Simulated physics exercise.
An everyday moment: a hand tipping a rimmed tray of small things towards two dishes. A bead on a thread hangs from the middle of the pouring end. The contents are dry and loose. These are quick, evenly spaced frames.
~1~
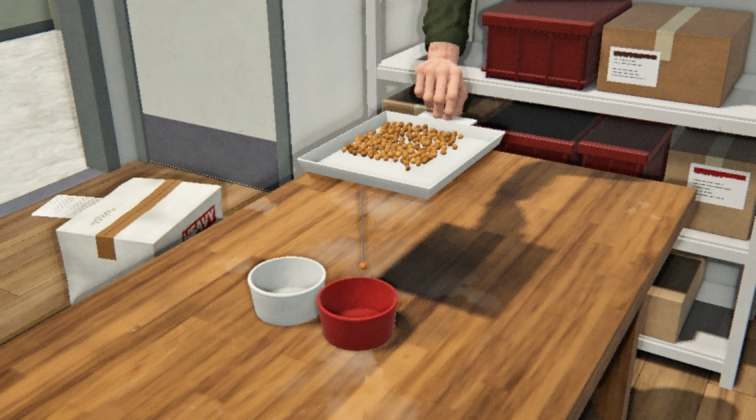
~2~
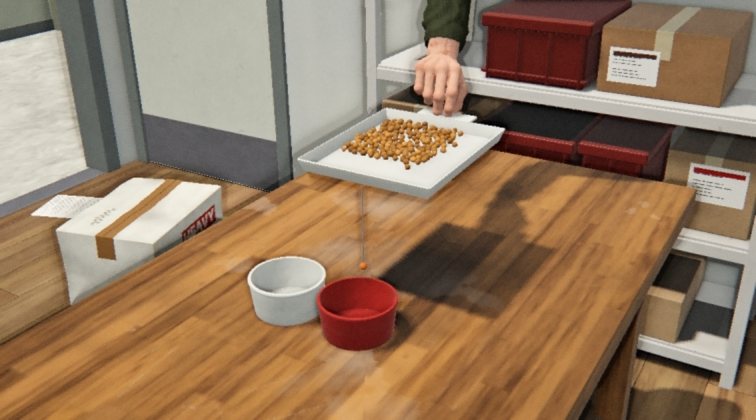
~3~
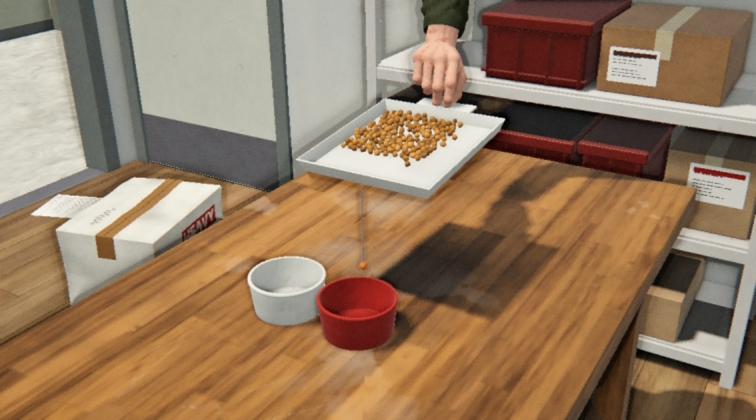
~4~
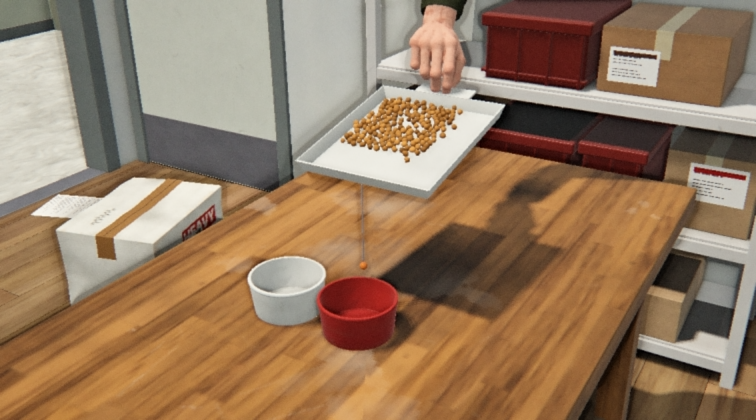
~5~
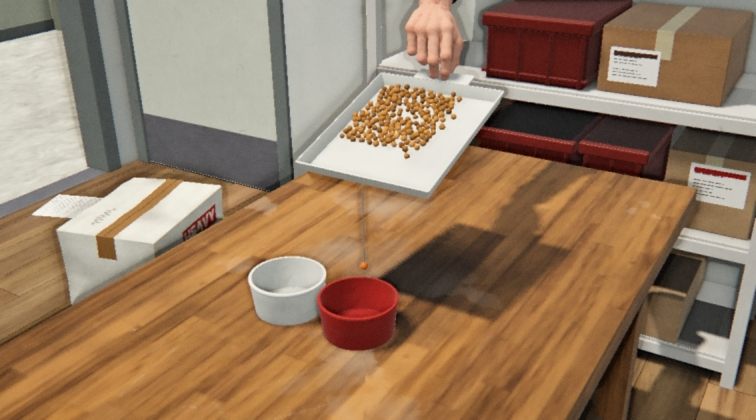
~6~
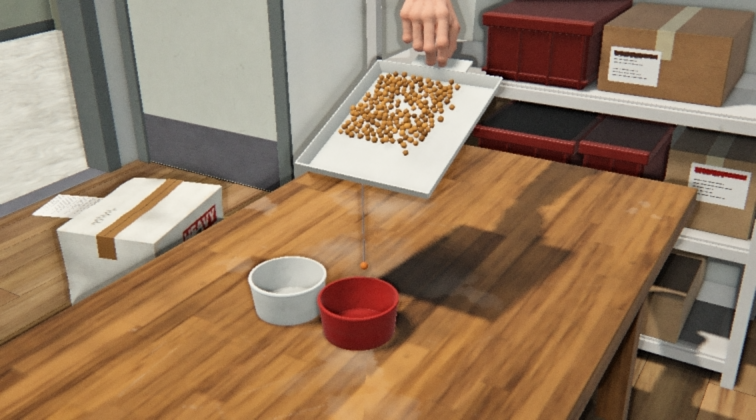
The clip opens on a hand holding a rimmed white tray of small, round golden-brown pieces above a wooden table, with a white dish and a red dish below. The hand gradually raises the far end, tilting the tray towards the dishes, while the pieces stay clustered and the small orange bead hangs still.
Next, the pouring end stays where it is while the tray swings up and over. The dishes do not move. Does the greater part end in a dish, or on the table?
In the dishes lies over half of it.
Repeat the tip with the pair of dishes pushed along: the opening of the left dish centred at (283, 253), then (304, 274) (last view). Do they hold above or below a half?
In turn: Below a half; most of it.
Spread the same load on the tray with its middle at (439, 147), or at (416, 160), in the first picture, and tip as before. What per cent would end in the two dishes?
Near 70 % and 70 %.
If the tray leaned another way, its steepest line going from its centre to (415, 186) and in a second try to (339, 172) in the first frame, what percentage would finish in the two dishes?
The first gives 10 %, the second 70 %.
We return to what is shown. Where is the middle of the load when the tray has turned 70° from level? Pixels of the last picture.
Around (351, 180).
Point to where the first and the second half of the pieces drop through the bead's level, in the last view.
Early half (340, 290), late half (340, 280).
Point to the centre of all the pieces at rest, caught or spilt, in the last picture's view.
Near (342, 325).
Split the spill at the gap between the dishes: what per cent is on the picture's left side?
Roughly 40 in a hundred.
Shortly afterwards, tray tipped steeply; the bulk on the tray; near a quarter in the air.
Next, tray tipped past a quarter turn; near a quarter on the tray; near a quarter in the right dish; a little in the left dish; near a quarter outside both; near a quarter in the air.
Some moments later, tray tipped past a quarter turn; near half in the right dish; near a quarter in the left dish; near a quarter outside both.
In the end, tray tipped past a quarter turn; near half in the right dish; near a quarter in the left dish; near a quarter outside both.
